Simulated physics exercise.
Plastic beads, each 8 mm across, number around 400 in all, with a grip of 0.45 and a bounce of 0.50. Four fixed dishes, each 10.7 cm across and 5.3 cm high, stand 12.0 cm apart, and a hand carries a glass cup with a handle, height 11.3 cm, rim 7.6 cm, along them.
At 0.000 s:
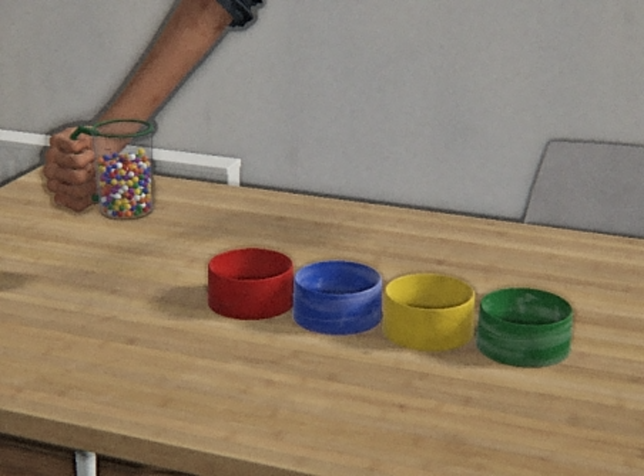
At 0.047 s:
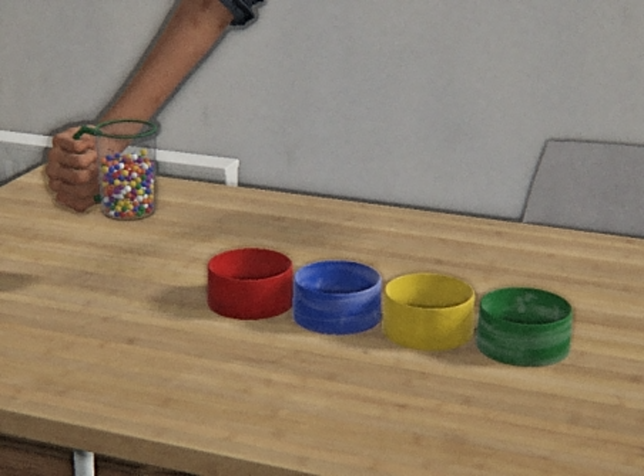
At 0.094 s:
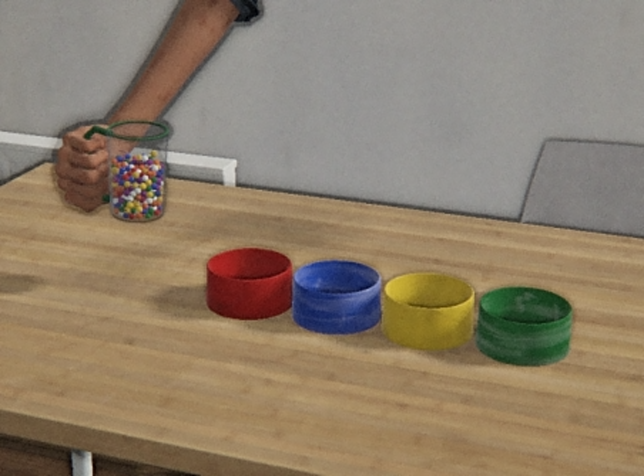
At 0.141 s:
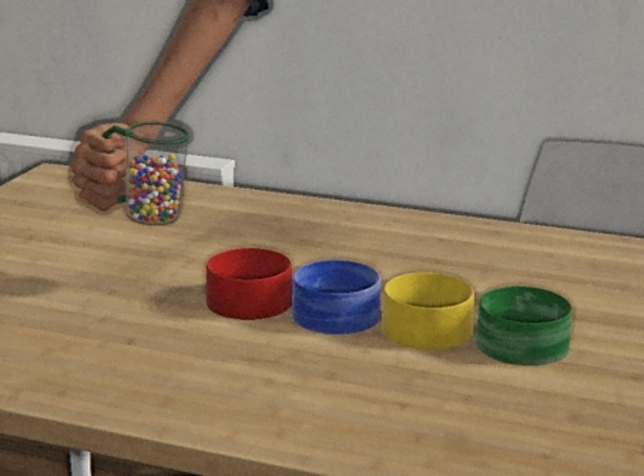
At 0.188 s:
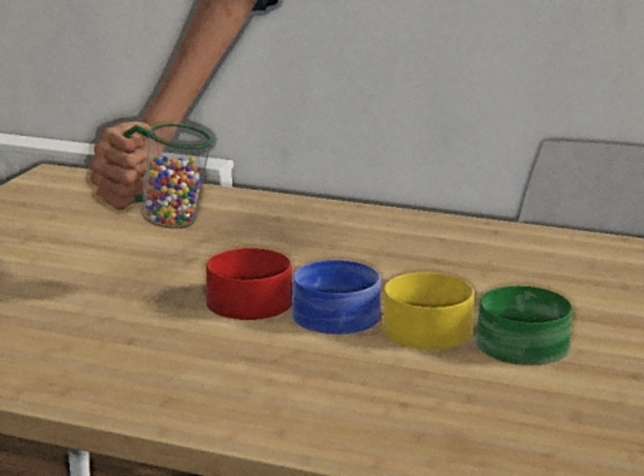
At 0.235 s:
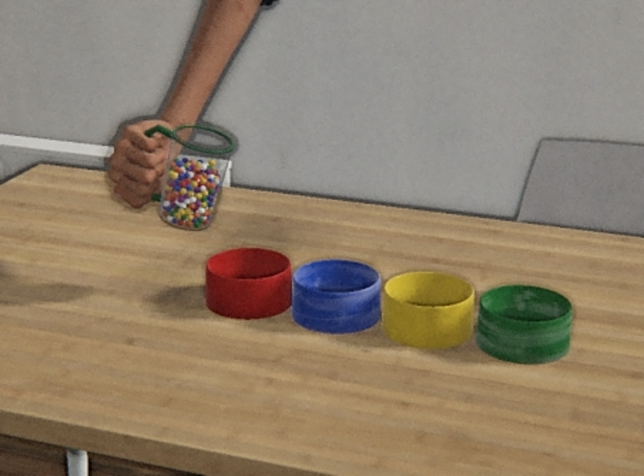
On a wooden table, a hand moving a clear cup of colourful beads rightward and tilting it slightly, near four coloured dishes.
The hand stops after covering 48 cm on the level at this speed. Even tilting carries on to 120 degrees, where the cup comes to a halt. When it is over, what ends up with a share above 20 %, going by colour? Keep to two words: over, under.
In the end red: I expect its count to stay within a fifth of the total, blue: I expect its count to stay within a fifth of the total, green: I expect its count to outstrip a fifth of the total, yellow: I expect its count to stay within a fifth of the total, counter: I expect its count to stay within a fifth of the total.
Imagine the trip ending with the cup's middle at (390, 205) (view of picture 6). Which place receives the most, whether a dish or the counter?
The biggest share ends at yellow.
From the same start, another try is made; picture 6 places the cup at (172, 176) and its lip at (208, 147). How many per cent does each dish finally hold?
Dish by dish: Red 0 per cent, blue 0 per cent, green 90 per cent, yellow 0 per cent.
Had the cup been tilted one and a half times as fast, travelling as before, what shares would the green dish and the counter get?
Then the green dish would get 80 and the counter 20.
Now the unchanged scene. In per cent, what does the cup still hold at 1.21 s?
Around 90 in a hundred.
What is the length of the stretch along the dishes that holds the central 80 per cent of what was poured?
It covers some 6 centimetres of the row.
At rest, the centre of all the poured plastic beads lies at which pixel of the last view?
In the last view, approximately (533, 328).
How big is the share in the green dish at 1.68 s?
Share at that time: Approx. 75 per cent.
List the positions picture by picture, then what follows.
Cup at (124, 170), tilt 0 degrees, lip at (148, 131), moved 0.0 cm; middle of the pieces at (125, 187); red dish at (251, 264); blue dish at (338, 278); yellow dish at (430, 292); green dish at (526, 307), in the first frame.
Cup at (127, 171), tilt 1 degrees, lip at (152, 132), moved 0.6 cm; middle of the pieces at (127, 188), in the second frame.
Cup at (138, 172), tilt 3 degrees, lip at (164, 135), moved 2.2 cm; middle of the pieces at (137, 189), in the third frame.
Cup at (155, 174), tilt 7 degrees, lip at (185, 139), moved 4.8 cm; middle of the pieces at (153, 191), in the fourth frame.
Cup at (174, 177), tilt 11 degrees, lip at (208, 145), moved 7.6 cm; middle of the pieces at (171, 193), in the fifth frame.
Cup at (194, 179), tilt 15 degrees, lip at (230, 149), moved 10.5 cm; middle of the pieces at (189, 195); red dish at (249, 264); blue dish at (337, 277); yellow dish at (429, 290); green dish at (526, 304). Its pace works out near 85 degrees a second; the hand travels 60 cm a second, in the sixth frame.
Then, at 0.82 s, tilt 65 degrees; cup holds 100 %.
Then, at 1.21 s, tilt 98 degrees; cup holds 90 %, green 5 %.
Then, at 1.68 s, tilt 120 degrees; cup holds 20 %, green 75 %.
By 2.4 s all is still; red 0 %, blue 0 %, green 100 %, yellow 0 %, counter 0 %.
